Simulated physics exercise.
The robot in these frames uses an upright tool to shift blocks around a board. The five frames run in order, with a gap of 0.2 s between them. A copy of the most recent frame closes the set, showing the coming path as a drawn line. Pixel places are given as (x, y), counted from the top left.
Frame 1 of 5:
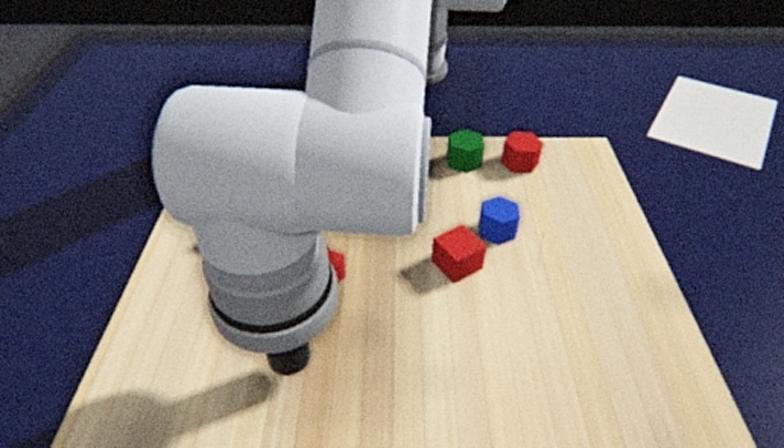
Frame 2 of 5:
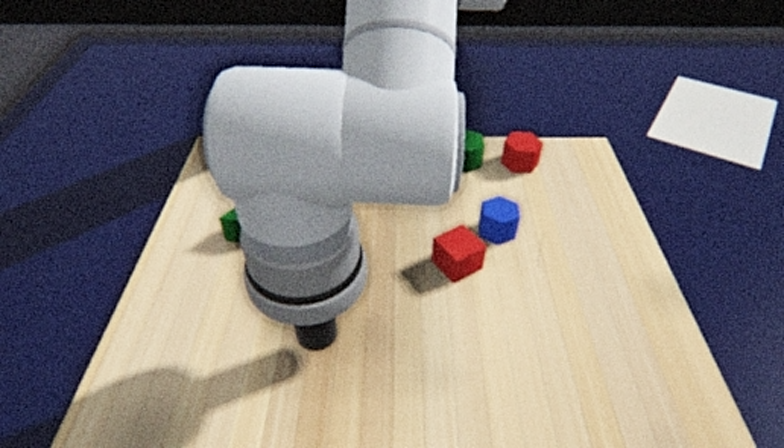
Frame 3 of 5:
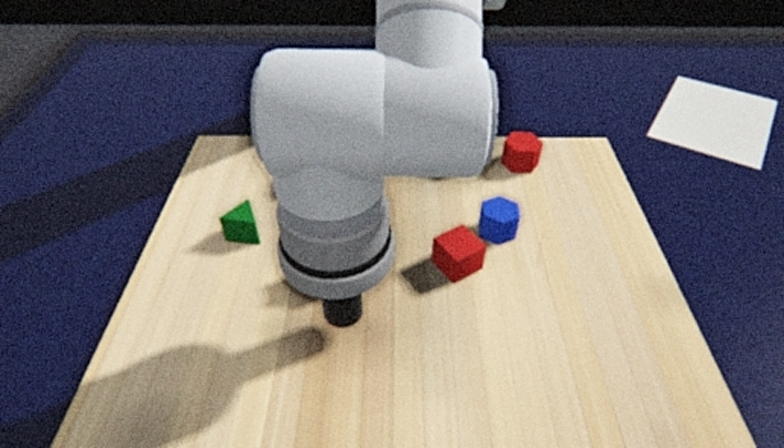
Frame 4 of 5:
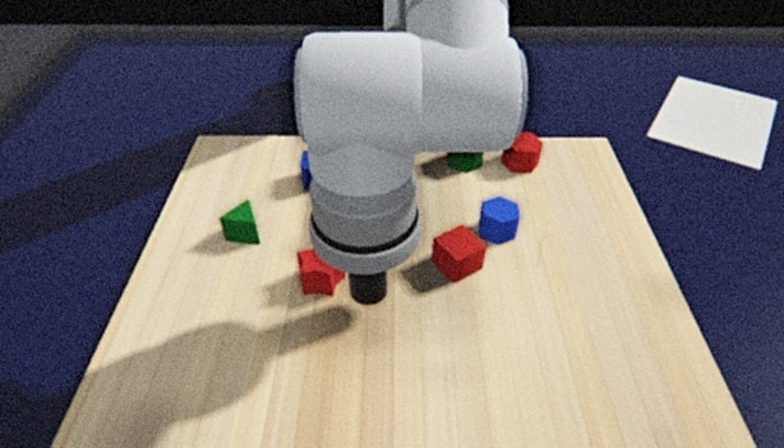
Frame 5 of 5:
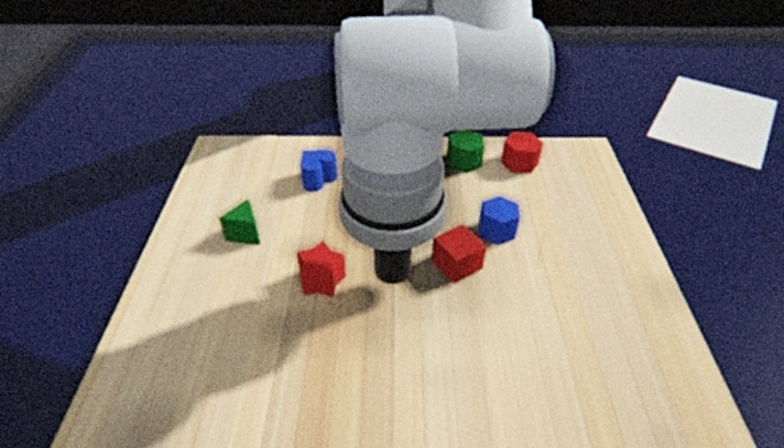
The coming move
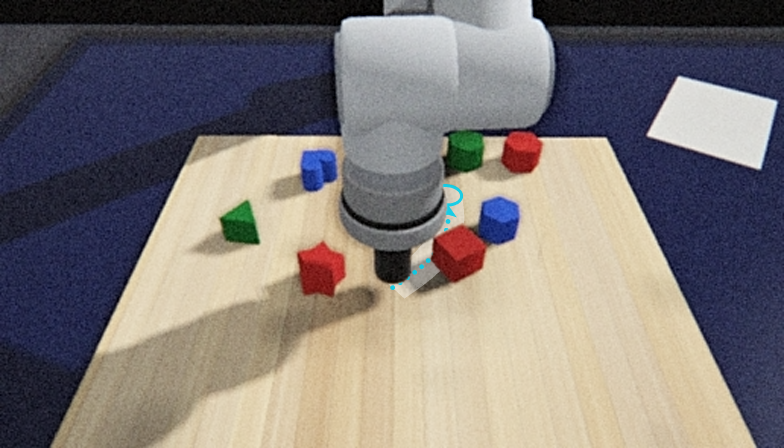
The clip opens with a grey robot arm holding its dark upright tool over the lower left of a wooden board scattered with coloured blocks. The arm glides steadily up and to the right, uncovering red, green and blue blocks, until the tool is just left of the red square block; no blocks move.
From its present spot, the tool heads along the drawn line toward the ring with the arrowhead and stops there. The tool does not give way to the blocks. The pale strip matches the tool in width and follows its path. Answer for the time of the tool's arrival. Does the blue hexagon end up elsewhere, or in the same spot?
The push misses it.
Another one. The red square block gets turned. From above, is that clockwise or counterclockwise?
It is turned clockwise.
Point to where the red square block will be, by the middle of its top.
About (477, 234).
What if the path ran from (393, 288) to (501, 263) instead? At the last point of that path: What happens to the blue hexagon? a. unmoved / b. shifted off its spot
My answer is option b.
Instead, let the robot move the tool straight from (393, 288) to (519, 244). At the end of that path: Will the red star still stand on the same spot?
The answer is yes.
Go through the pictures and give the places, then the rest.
In the first picture, tip of the tool (289, 358), middles of tops, red square block (460, 241), blue hexagon (501, 208).
In the second picture, tool (317, 335), nothing pushed.
In the third picture, tool (343, 312), nothing pushed.
In the fourth picture, tool (369, 291), nothing pushed.
In the fifth picture, tool (393, 271), red square block (460, 241), blue hexagon (501, 208).
The line goes from (393, 288) through (429, 259) and (447, 227) to (447, 195).
On the path given first. One third of the way, tool (431, 242); red square block (470, 238), turned 25° clockwise.
Two thirds of the way, tool (449, 209); red square block (477, 234), turned 55° clockwise.
At the end, tool (448, 179); red square block (477, 234), turned 55° clockwise; blue hexagon unmoved.
